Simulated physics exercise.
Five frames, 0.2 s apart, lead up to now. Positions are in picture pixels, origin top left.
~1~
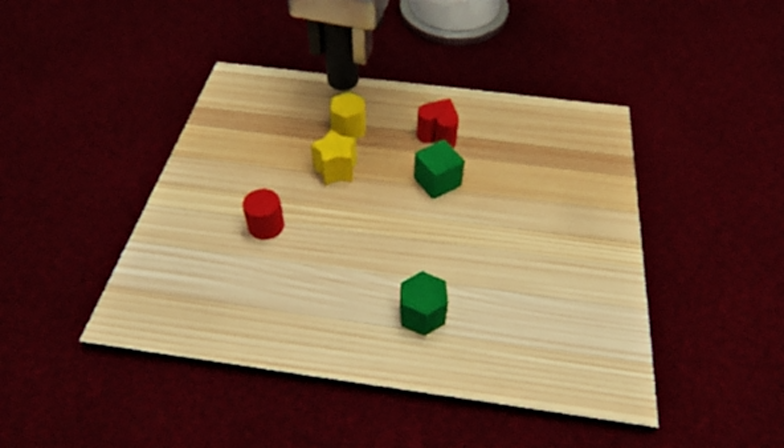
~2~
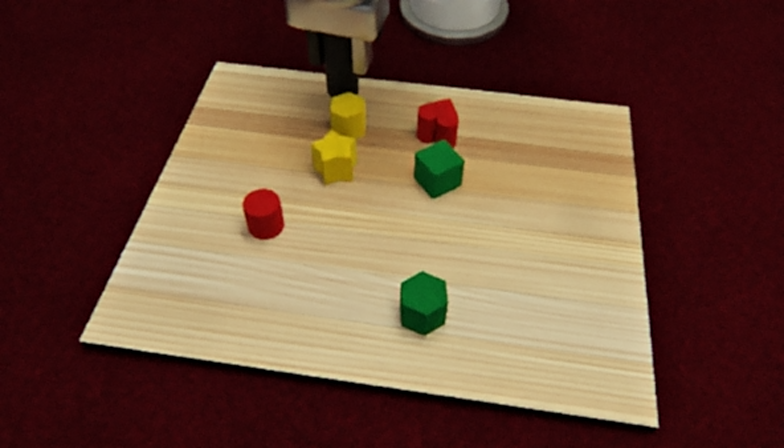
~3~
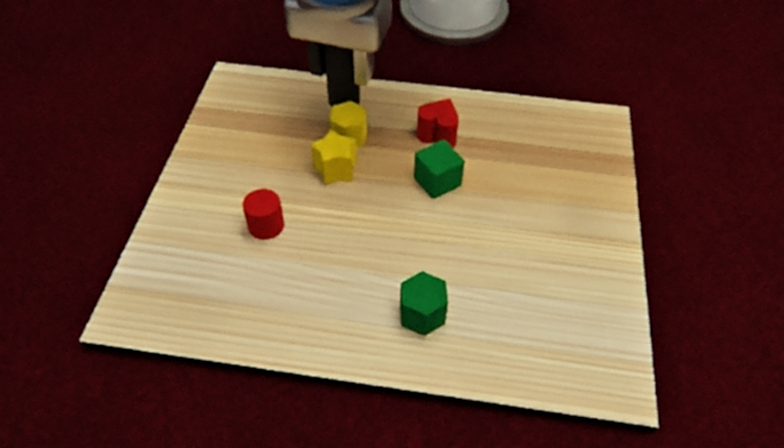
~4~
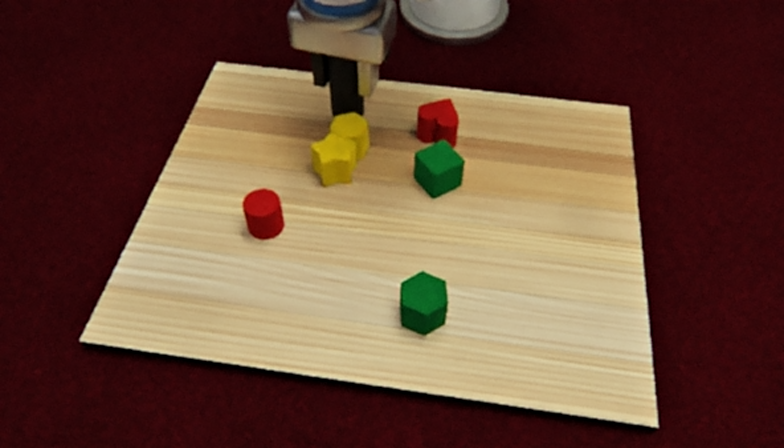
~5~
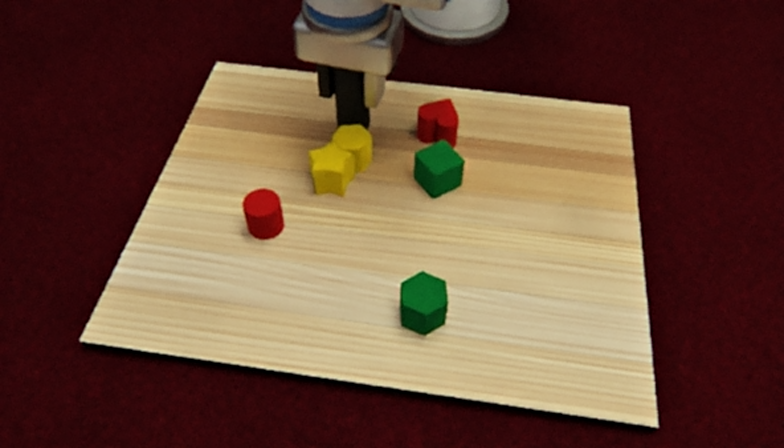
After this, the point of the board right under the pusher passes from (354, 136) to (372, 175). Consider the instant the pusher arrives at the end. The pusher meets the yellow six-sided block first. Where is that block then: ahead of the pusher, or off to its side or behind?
I'm fairly sure the yellow six-sided block rides along ahead of the pusher to the very end.
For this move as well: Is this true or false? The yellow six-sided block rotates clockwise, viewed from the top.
It is true.
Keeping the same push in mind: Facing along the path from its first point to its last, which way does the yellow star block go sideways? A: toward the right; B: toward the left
My answer is option A.
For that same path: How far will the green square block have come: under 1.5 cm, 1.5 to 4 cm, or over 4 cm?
The best fit is under 1.5 cm.
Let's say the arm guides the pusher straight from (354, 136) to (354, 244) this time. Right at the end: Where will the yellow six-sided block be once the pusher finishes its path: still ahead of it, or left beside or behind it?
Looking at the end of the path, the yellow six-sided block is still being driven ahead.
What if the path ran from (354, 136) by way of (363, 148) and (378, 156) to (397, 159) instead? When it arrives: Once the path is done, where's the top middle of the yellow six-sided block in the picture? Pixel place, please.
When the path ends, it will be at (361, 155).
What follows on the original path. Halfway along, pusher at (363, 142); yellow star block at (322, 171), turned 25° clockwise; yellow six-sided block at (354, 157), turned 20° clockwise.
At the end, pusher at (372, 161); yellow star block at (318, 178), turned 50° clockwise; yellow six-sided block at (355, 176), turned 45° clockwise; green square block still.
